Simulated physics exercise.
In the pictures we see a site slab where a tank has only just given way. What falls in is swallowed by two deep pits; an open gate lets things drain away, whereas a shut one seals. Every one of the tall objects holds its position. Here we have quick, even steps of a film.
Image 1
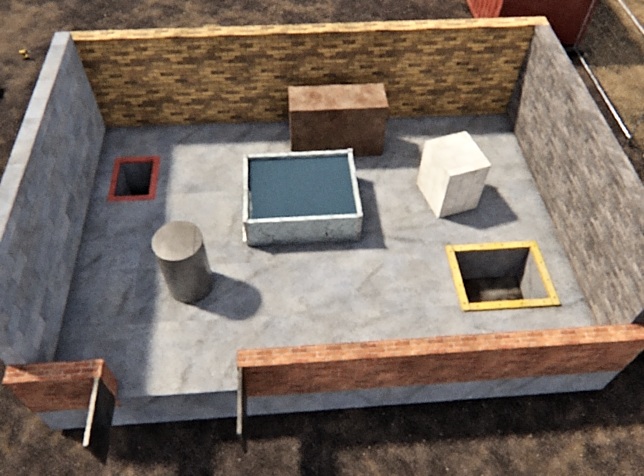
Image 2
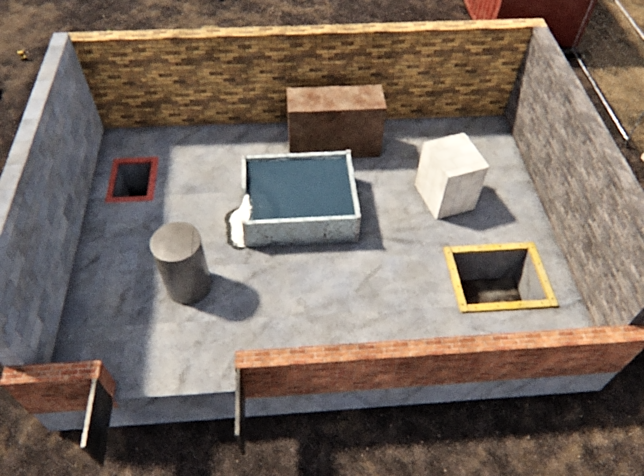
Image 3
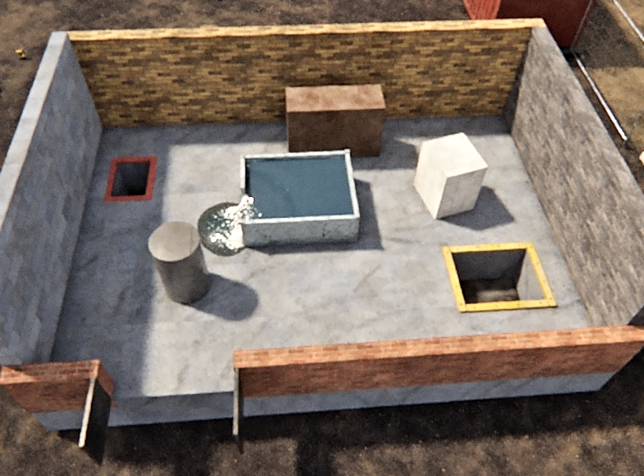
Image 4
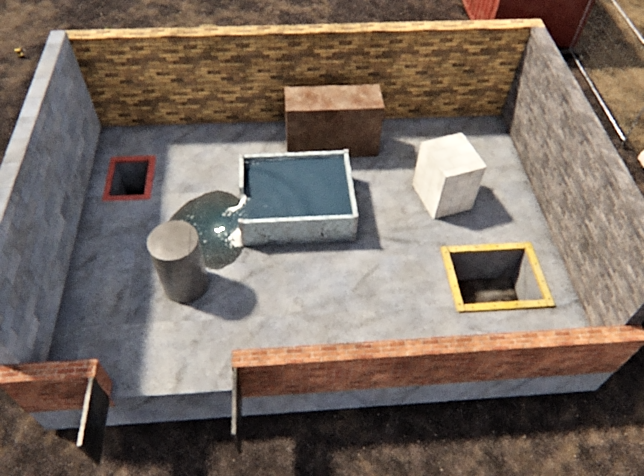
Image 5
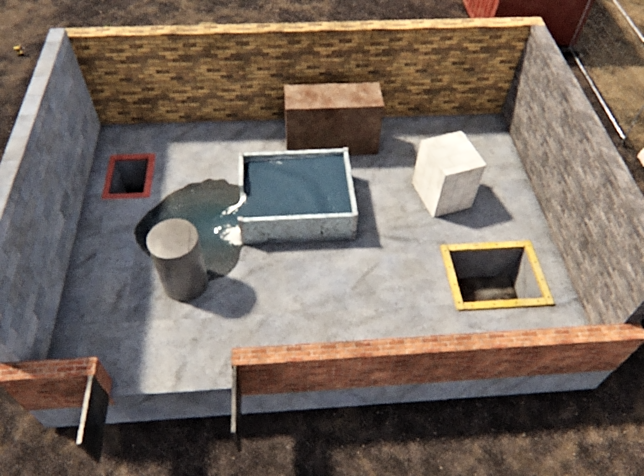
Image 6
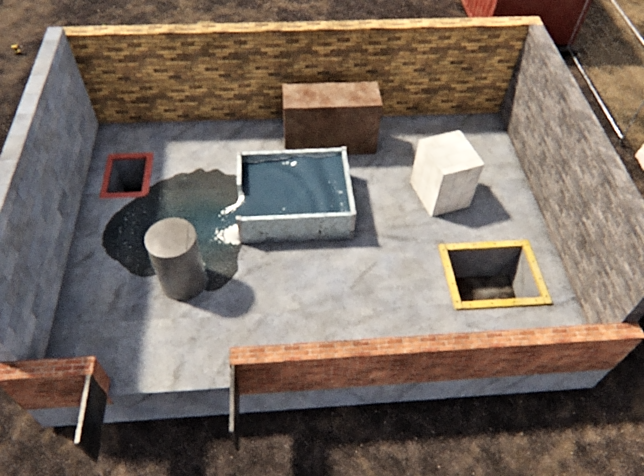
Water pours from the tank's left side and spreads leftward across the floor around a grey cylinder.
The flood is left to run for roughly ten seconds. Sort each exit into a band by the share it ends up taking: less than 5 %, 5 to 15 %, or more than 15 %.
Bands: Gate: 5 to 15 %; red pit: More than 15 %; yellow pit: Less than 5 %.
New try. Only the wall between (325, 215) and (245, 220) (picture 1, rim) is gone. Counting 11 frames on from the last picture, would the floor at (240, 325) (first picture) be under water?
Short answer - sodden.
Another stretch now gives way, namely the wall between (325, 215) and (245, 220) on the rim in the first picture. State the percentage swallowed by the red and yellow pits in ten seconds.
Result - red: 2 %; yellow: 8 %.
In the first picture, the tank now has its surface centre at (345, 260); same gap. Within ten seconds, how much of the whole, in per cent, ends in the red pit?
Within ten seconds, 10 percent of the total ends up in the red pit.
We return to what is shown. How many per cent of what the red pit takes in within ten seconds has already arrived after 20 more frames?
I'd put it at 35 percent.
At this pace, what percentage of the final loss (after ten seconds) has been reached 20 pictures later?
Roughly 30 %.
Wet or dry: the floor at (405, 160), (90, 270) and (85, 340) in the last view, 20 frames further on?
Taking them in the order given: Spared, then swamped, then swamped.
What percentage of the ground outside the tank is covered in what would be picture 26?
I'd say close to 25 per cent.
A moment on, water covers 15 % of the floor; the gate 0 %, the red pit 1 %, the yellow pit 0 %.
Next, water covers 20 % of the floor; the gate 0 %, the red pit 4 %, the yellow pit 0 %.
Then, water covers 25 % of the floor; the gate 0 %, the red pit 10 %, the yellow pit 0 %.
Later, water covers 45 % of the floor; the gate 4 %, the red pit 19 %, the yellow pit 0 %.
In the end, water covers 65 % of the floor; the gate 8 %, the red pit 27 %, the yellow pit 0 %.
